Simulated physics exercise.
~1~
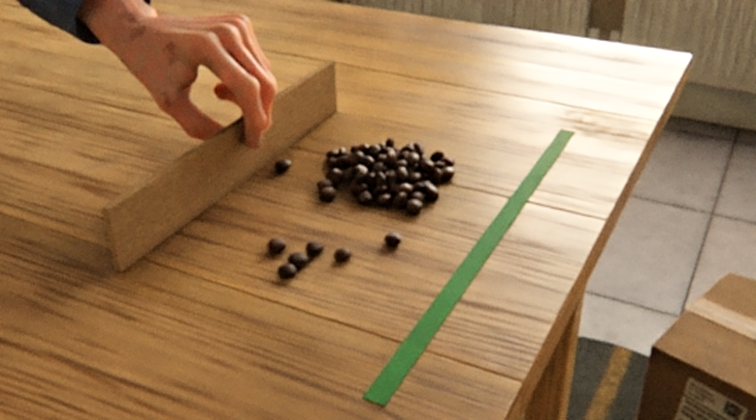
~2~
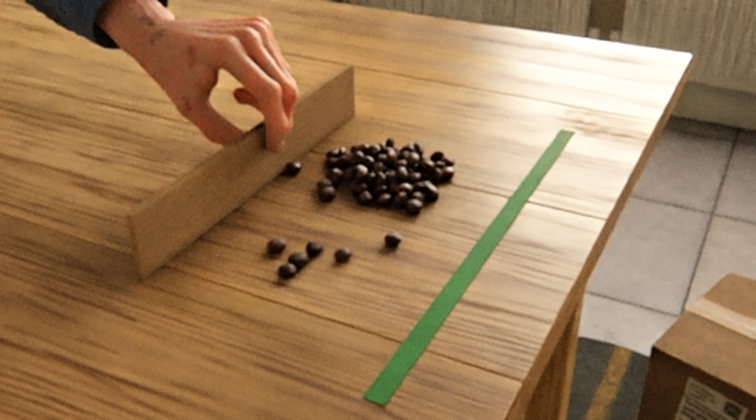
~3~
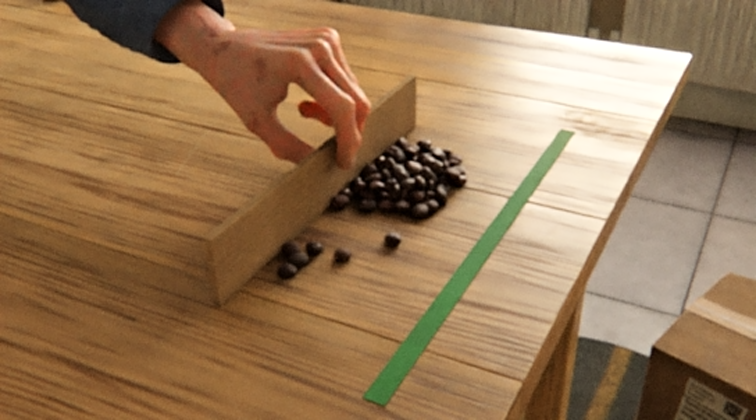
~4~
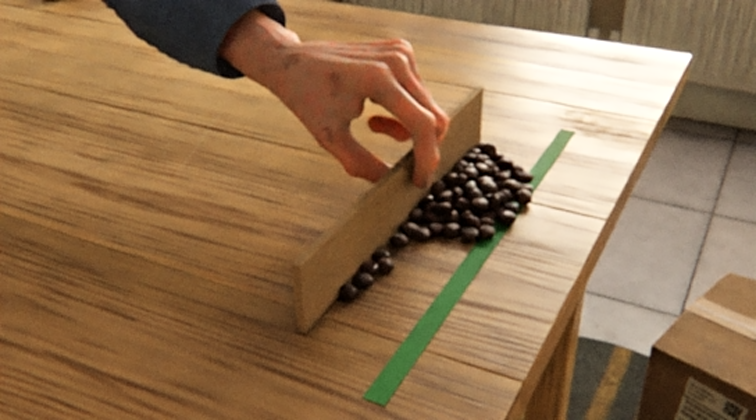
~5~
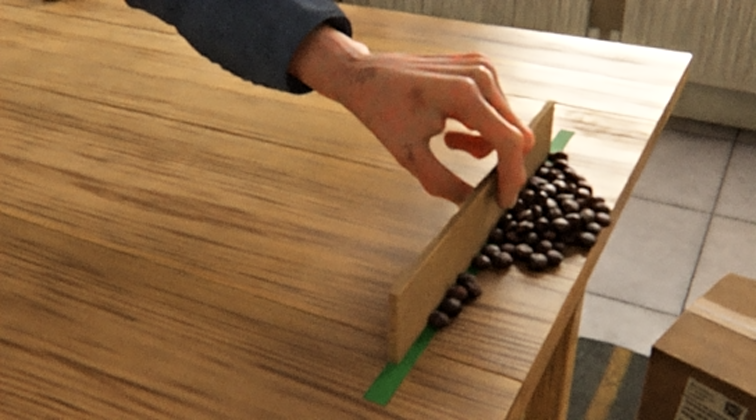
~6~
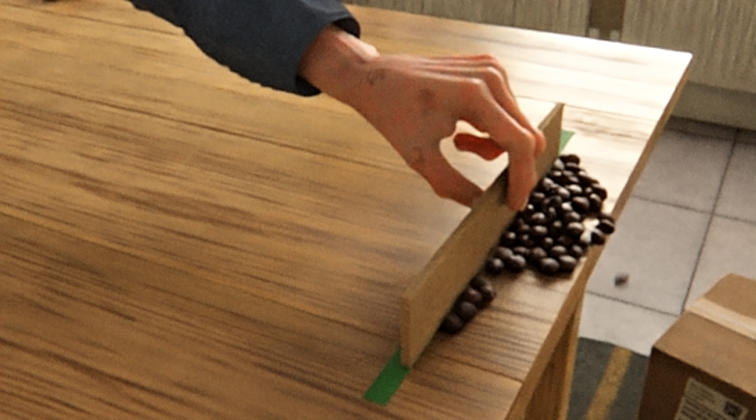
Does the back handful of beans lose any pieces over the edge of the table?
Yes, some beans from the back handful go over the edge, while the front handful stays on the table.
